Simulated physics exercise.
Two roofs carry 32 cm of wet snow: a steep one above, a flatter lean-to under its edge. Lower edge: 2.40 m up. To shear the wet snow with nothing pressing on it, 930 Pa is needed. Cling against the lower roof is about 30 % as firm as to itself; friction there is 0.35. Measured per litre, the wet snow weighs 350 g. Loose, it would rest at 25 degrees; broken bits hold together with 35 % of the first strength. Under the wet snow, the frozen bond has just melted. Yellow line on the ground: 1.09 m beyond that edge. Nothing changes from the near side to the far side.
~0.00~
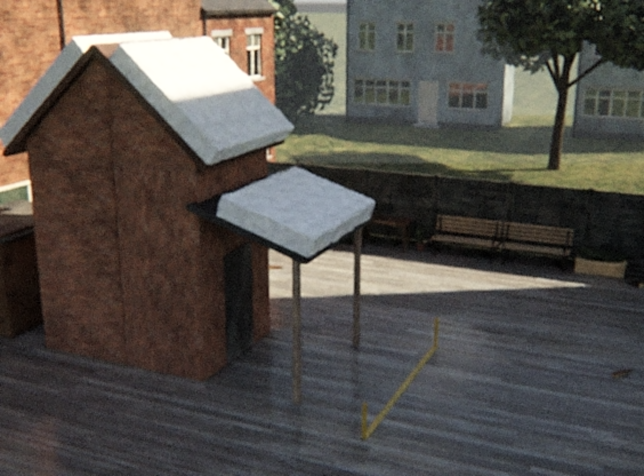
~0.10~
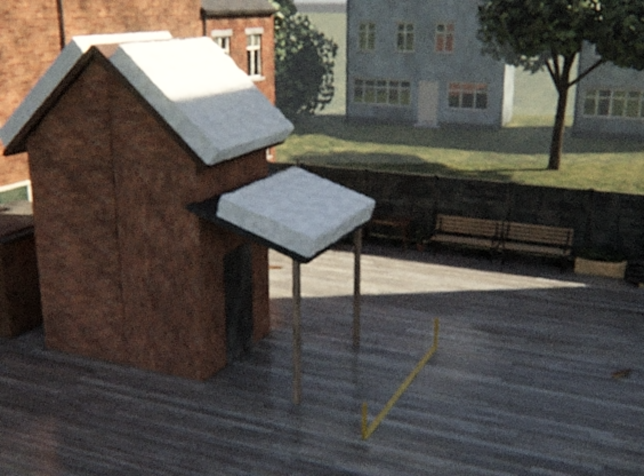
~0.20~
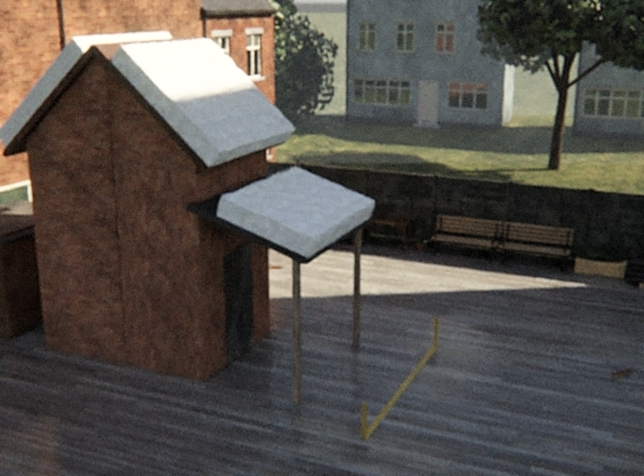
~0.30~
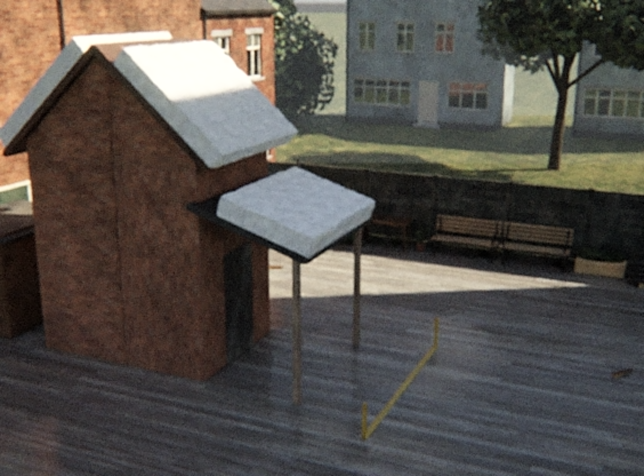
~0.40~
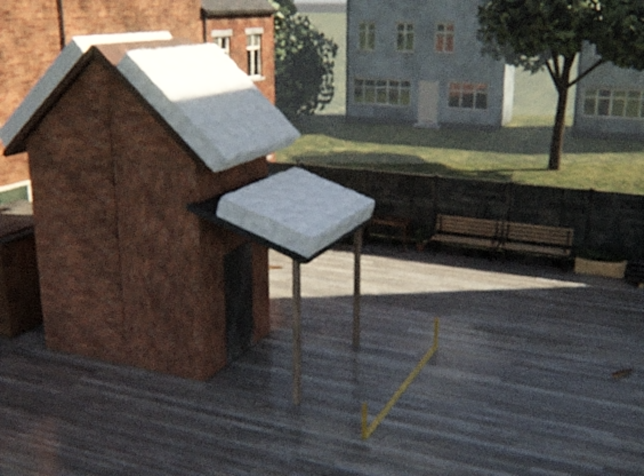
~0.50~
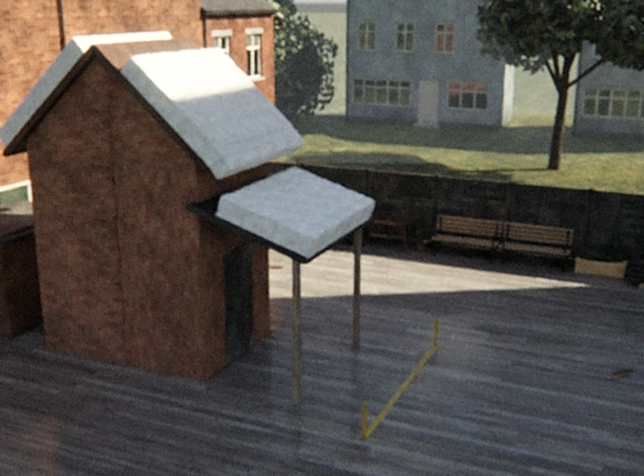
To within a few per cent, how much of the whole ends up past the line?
I would say 16 per cent of it.
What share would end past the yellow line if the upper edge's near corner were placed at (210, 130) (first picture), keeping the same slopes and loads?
About 40 per cent.
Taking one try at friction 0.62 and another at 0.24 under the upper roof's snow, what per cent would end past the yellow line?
First some 4 %, after that some 40 %.
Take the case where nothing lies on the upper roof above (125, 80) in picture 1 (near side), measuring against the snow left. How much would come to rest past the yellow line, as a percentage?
Result: Approx. 4 % past the line.
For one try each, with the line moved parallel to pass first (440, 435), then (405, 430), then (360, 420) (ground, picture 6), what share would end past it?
Respectively about 1 in a hundred, 6 in a hundred and 25 in a hundred.
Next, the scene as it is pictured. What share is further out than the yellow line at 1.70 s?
Around 0 percent of it.
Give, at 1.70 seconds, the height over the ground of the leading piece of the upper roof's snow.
About 2.8 m.
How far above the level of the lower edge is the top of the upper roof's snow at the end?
Looks like around 1.0 m above that edge.
By 1.05 s, none is below the lower edge and 0 % is past the line.
By 1.70 s, none is below the lower edge and 0 % is past the line.
By 2.35 s, 24 % is below the lower edge and 0 % is past the line.
By 3.00 s, 33 % is below the lower edge and 12 % is past the line.
By 4.60 s, at the end, 49 % is below the lower edge and 16 % is past the line.
